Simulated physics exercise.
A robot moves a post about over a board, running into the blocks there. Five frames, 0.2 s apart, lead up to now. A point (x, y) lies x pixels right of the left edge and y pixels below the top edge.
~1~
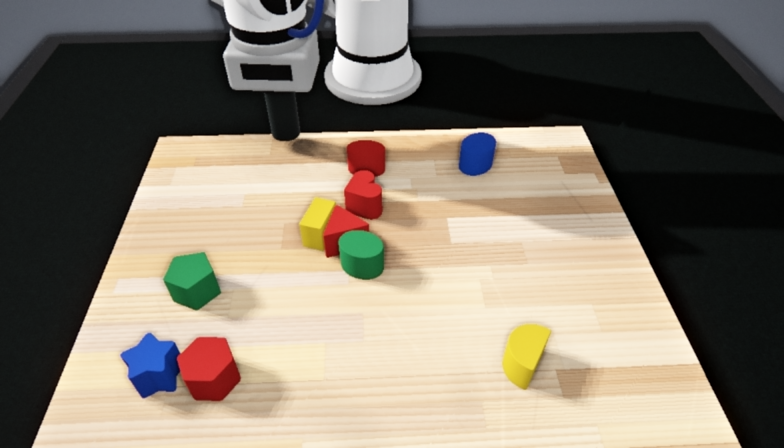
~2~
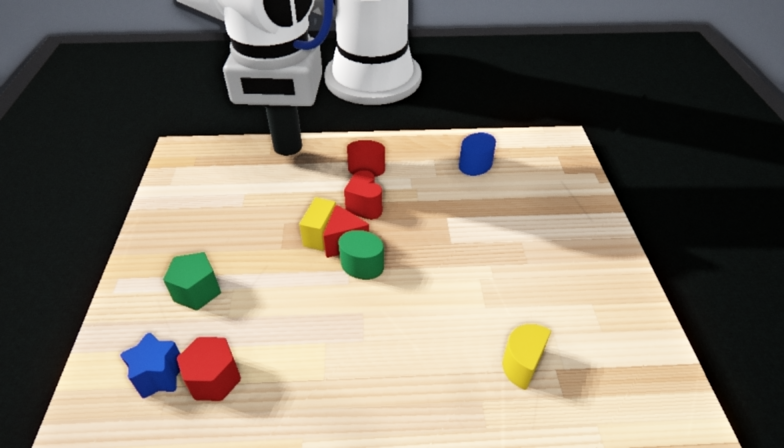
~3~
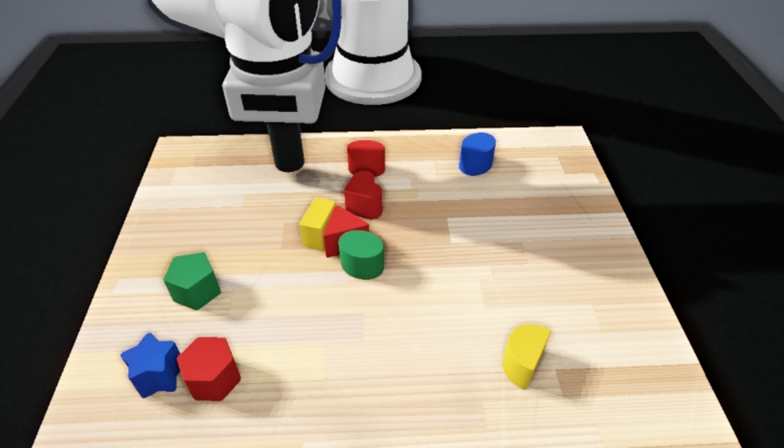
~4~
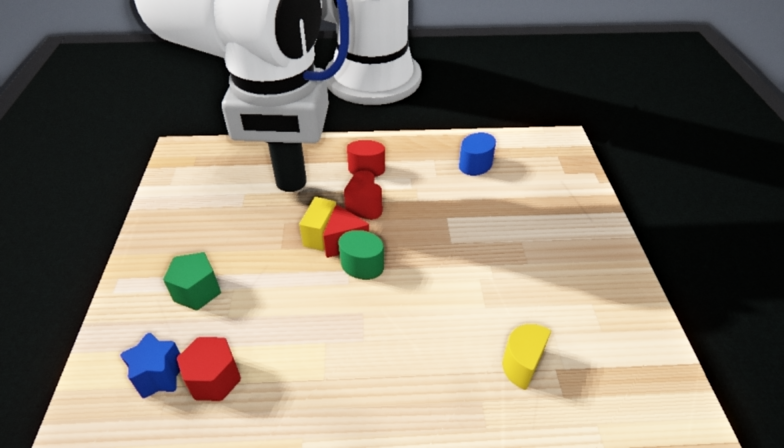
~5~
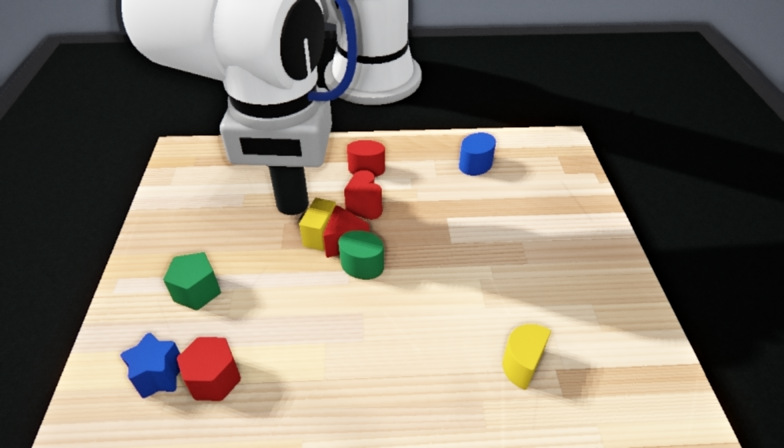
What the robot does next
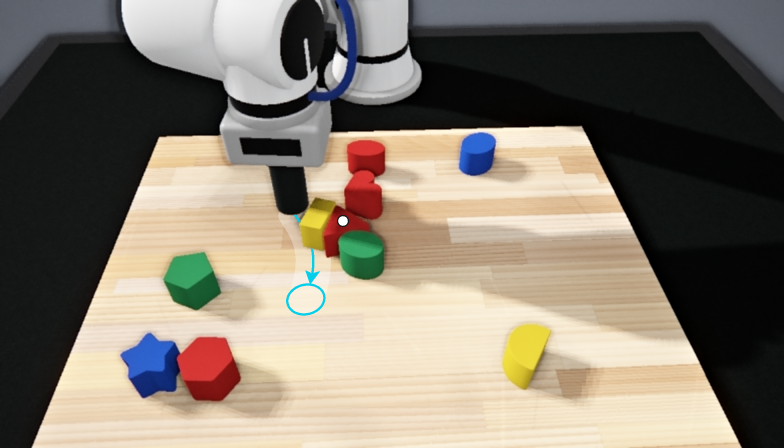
To begin with, a white robot arm holds a dark post at the back edge of a wooden board scattered with red, yellow, green and blue blocks. The post then moves steadily toward the viewer, left of the red heart block, ending close beside the yellow block, while every block stays still.
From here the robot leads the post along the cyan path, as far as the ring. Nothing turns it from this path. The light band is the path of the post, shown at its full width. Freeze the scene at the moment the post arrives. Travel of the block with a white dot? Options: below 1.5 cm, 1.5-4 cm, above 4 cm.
The block shifts between 1.5 and 4 cm.
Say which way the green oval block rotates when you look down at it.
Clockwise.
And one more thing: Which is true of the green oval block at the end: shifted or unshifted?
It shifts position.
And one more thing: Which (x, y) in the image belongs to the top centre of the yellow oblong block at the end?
For the centre of its top, I'd go with (340, 233).
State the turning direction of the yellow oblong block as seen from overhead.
My prediction: CCW.
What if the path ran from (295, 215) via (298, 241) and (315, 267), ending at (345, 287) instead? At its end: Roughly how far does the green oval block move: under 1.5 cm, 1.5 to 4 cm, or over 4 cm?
By the end of the path, it will have gone between 1.5 and 4 cm.
The drawn path runs from (295, 215) through (309, 238) and (313, 267) to (306, 299); the dot is on the red triangular piece.
The first path, step by step. One third of the way, post at (308, 230); yellow oblong block at (333, 225); red triangular piece at (360, 224); green oval block at (367, 250).
Two thirds of the way, post at (312, 257); yellow oblong block at (340, 233), turned 20° anticlockwise; red triangular piece at (366, 225), turned 15° anticlockwise; green oval block at (374, 254), turned 20° clockwise.
At the end, post at (304, 289); yellow oblong block at (340, 233), turned 20° anticlockwise; red triangular piece at (366, 225), turned 15° anticlockwise; green oval block at (374, 254), turned 20° clockwise; red heart block not moved.
